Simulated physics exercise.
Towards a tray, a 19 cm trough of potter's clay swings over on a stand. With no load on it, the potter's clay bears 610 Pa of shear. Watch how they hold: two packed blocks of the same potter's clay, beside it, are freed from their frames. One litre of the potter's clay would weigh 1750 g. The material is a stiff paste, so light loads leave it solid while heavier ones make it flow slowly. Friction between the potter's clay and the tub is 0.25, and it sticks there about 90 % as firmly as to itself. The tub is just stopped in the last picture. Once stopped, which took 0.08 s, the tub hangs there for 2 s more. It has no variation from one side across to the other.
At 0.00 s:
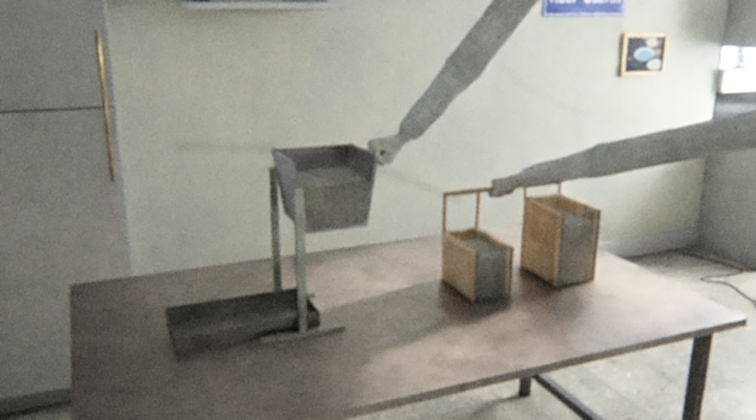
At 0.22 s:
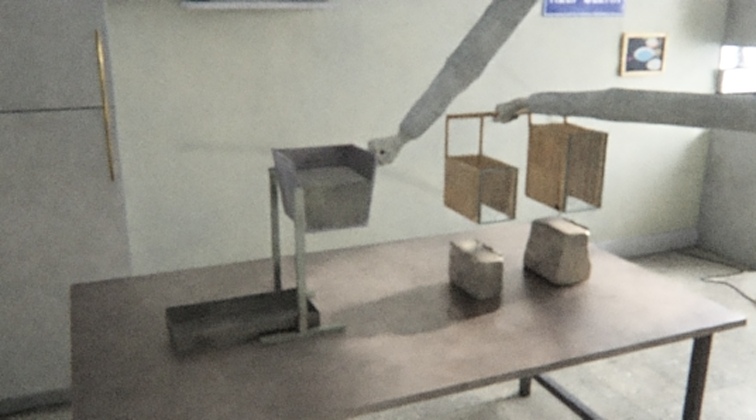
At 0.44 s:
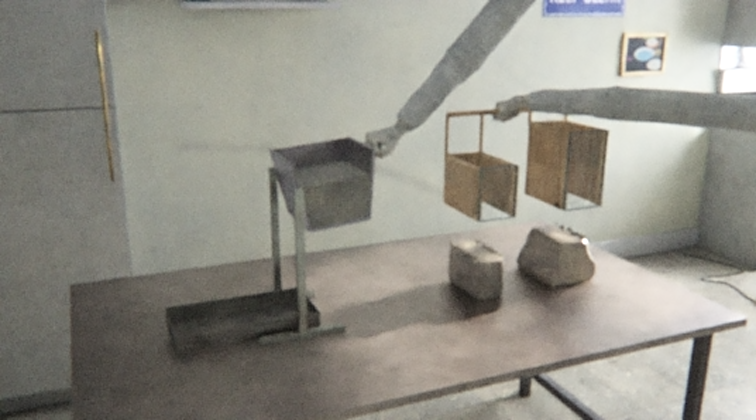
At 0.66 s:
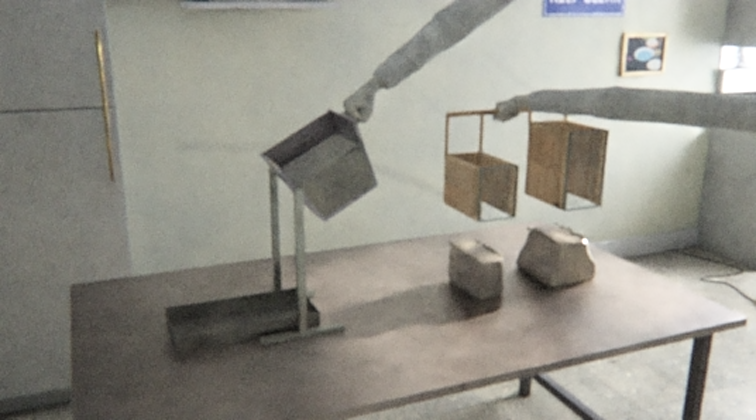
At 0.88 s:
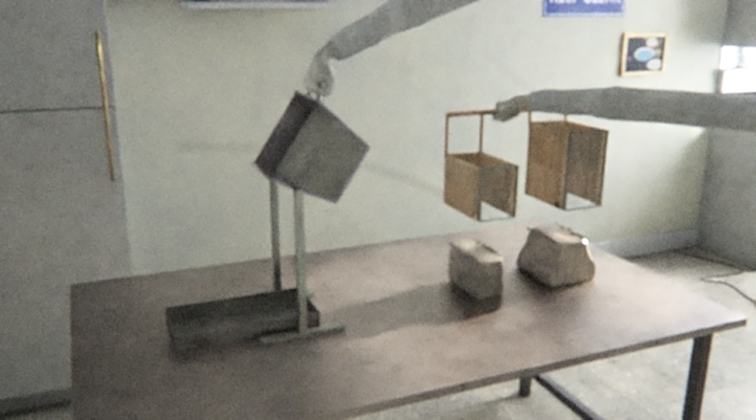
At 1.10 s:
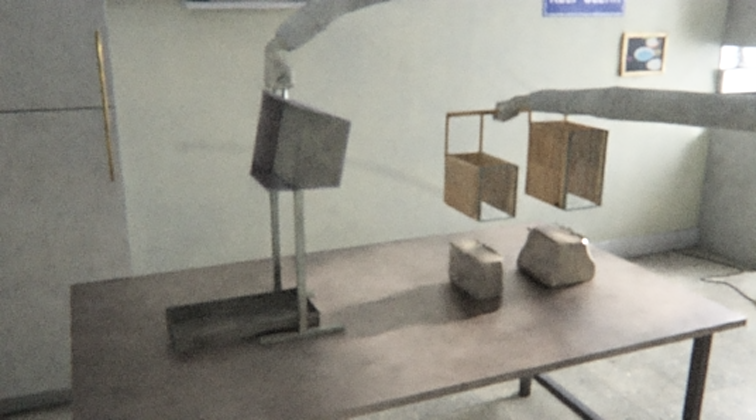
Two grey arms reach over a brown table in a pale-walled room, seen from slightly above by a still camera. A grey tub stands on a stand above a dark tray at left, with two tan wooden casings around grey clay blocks at right. One hand lifts the casings clear, the larger right block slumps and widens, and the other hand swings the tub leftward onto its side.
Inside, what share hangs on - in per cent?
I would say around 100 per cent.
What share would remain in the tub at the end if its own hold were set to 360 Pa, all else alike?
It would come to about 80 %.
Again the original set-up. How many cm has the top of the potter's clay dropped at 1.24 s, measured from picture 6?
About 0 cm.
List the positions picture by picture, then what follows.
Handle-side rim at (375, 157), tilt 0 degrees; top of the potter's clay at (305, 188); blocks stand 13 cm, 21 cm (left to right), in the first frame.
Handle-side rim at (375, 157), tilt 0 degrees; top of the potter's clay at (305, 188); blocks stand 13 cm, 18 cm (left to right), in the second frame.
Handle-side rim at (373, 150), tilt 5 degrees; top of the potter's clay at (366, 176); blocks stand 13 cm, 15 cm (left to right), in the third frame.
Handle-side rim at (353, 122), tilt 29 degrees; top of the potter's clay at (358, 147); blocks stand 13 cm, 15 cm (left to right), in the fourth frame.
Handle-side rim at (317, 103), tilt 56 degrees; top of the potter's clay at (337, 122); blocks stand 13 cm, 15 cm (left to right), in the fifth frame.
Handle-side rim at (282, 102), tilt 79 degrees; top of the potter's clay at (310, 113); blocks stand 13 cm, 15 cm (left to right), in the sixth frame.
After 1.24 s, the tub is at 79 degrees and holds 100 %.
After 1.41 s, the tub is at 79 degrees and holds 100 %.
After 1.58 s, the tub is at 79 degrees and holds 100 %.
After 1.75 s, the tub is at 79 degrees and holds 100 %.
After 3.10 s, at the end, the tub is at 79 degrees and holds 100 %.
